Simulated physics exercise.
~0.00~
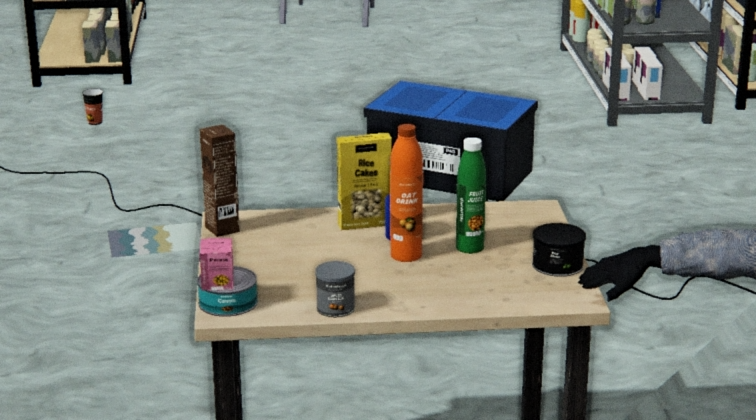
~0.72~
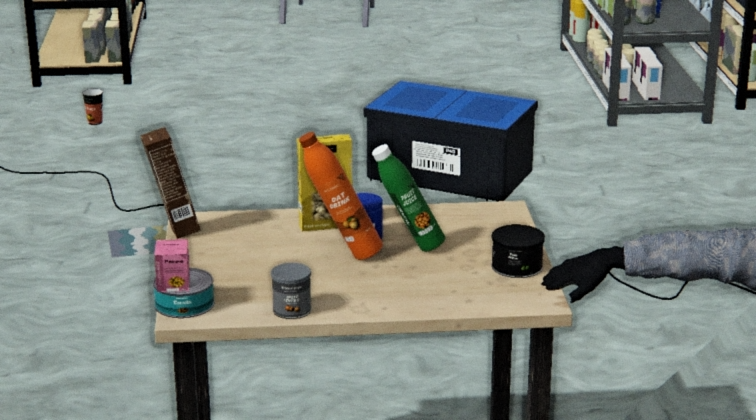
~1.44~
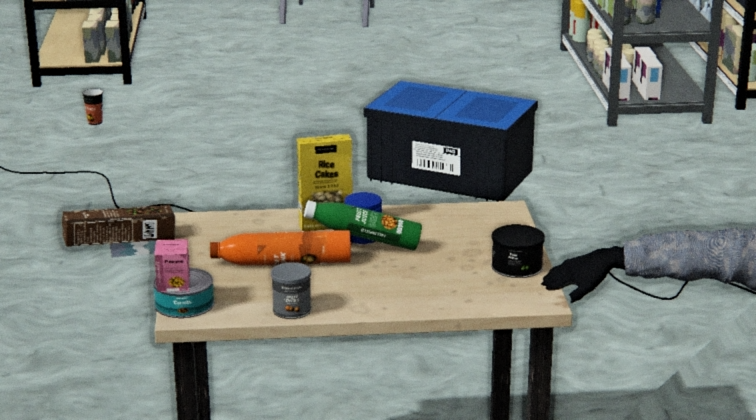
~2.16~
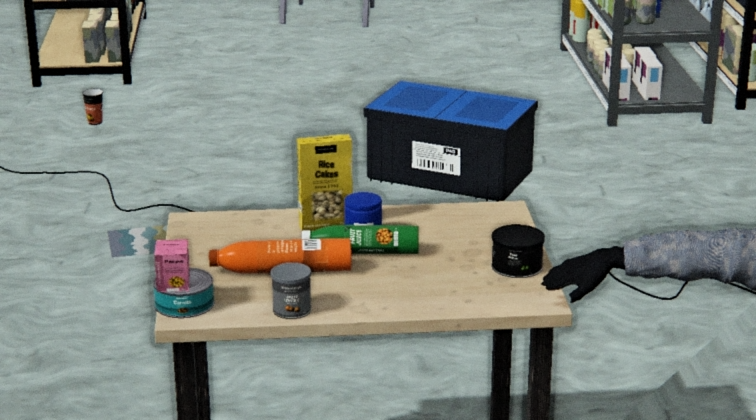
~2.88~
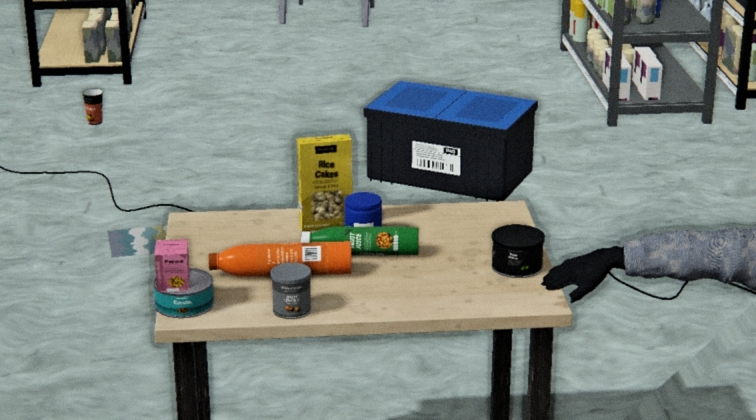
We see a side table of groceries jerk left beside a gloved hand, tipping the orange and green bottles onto their sides and sending the brown carton over the left edge, out of sight. The yellow packet, pink packet, tins and tubs stay upright on the table.
